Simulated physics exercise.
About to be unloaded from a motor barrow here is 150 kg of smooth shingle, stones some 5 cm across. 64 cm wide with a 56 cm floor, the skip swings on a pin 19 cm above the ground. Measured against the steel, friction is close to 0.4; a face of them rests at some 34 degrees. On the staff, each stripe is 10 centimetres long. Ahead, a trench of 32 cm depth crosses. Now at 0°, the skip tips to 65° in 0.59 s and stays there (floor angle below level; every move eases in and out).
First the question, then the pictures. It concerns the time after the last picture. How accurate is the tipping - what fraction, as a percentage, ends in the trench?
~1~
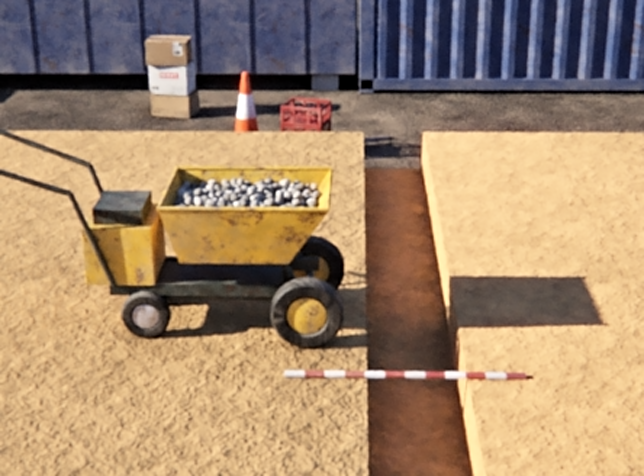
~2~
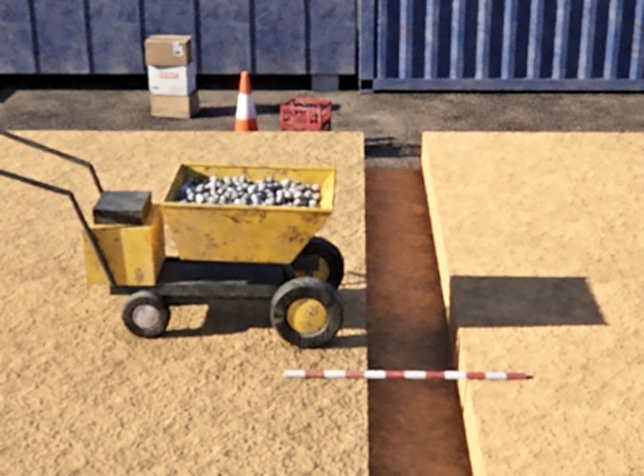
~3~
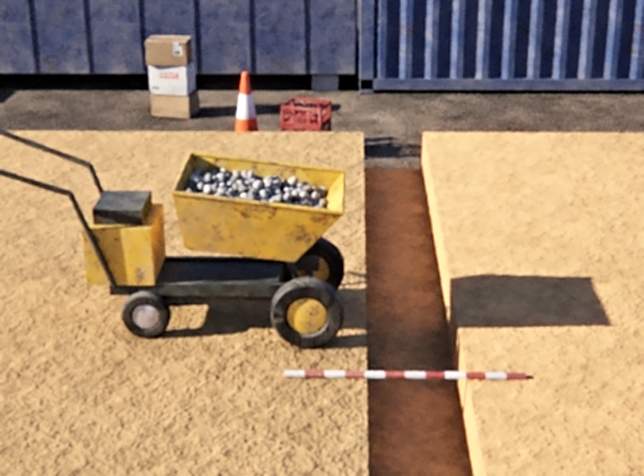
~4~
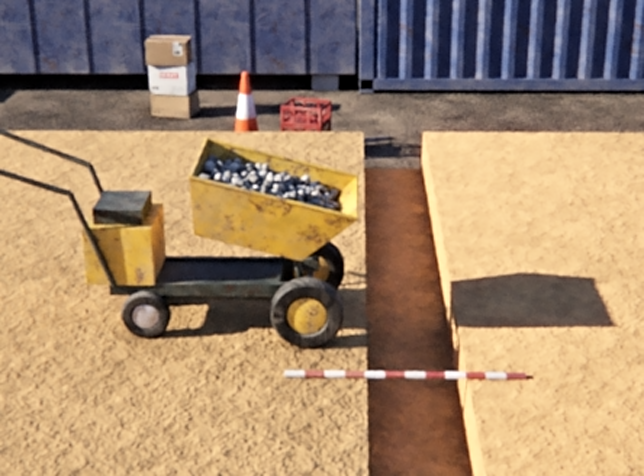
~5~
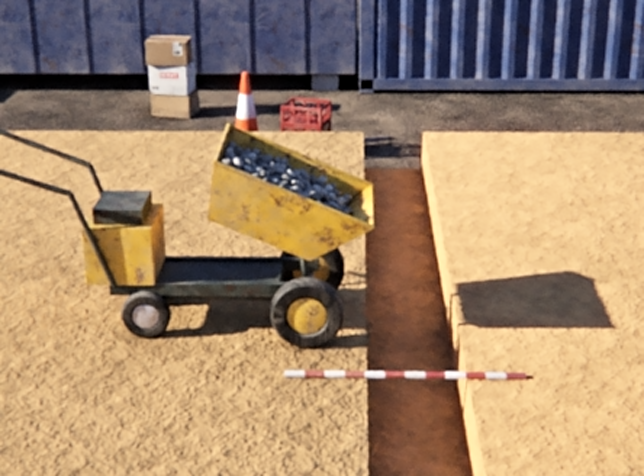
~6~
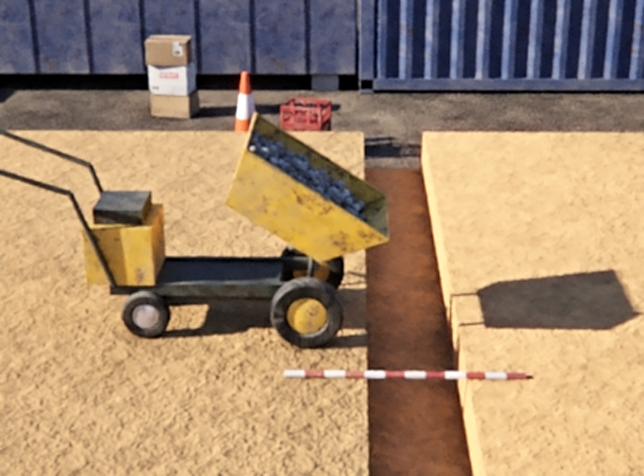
Close to 37 in every hundred.
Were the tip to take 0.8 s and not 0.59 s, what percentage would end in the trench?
I'd put it at some 45 in a hundred.
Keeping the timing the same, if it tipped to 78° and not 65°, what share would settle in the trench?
It would be near 30 per cent.
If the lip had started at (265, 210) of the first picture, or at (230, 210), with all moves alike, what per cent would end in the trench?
About 85 per cent from the first spot, about 80 from the second.
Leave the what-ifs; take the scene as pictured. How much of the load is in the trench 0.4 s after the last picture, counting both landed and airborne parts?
I'd say near 15 per cent at that time.
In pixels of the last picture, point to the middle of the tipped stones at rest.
Somewhere around (492, 321) in the last picture.
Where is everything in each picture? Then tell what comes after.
The skip is at 0°, its lip at (329, 210); the top of the load is at (241, 191), in the first frame.
Lip at (333, 211), floor tilted 2°, highest stones at (236, 189), in the second frame.
The skip is at 7°, its lip at (343, 213); the top of the load is at (219, 182), in the third frame.
The skip is at 14°, its lip at (357, 219); the top of the load is at (214, 166), in the fourth frame.
The skip is at 24°, its lip at (374, 228); the top of the load is at (231, 153), in the fifth frame.
The skip is at 33°, its lip at (389, 240); the top of the load is at (256, 142), in the sixth frame.
Then, 0.1 s after the last picture the floor is at 55°, 100 % in the skip; the foremost stones are at (395, 248).
Then, 0.4 s after the last picture the floor is at 65°, 78 % in the skip, 13 % in the trench, 9 % past the trench; the foremost stones are at (485, 309).
Then, 0.7 s after the last picture the floor is at 65°, 27 % in the skip, 13 % in the trench, 60 % past the trench; the foremost stones are past the picture's edge.
Then, 2.7 s after the last picture the floor is at 65°, 3 % in the skip, 37 % in the trench, 61 % past the trench; the foremost stones are past the picture's edge.
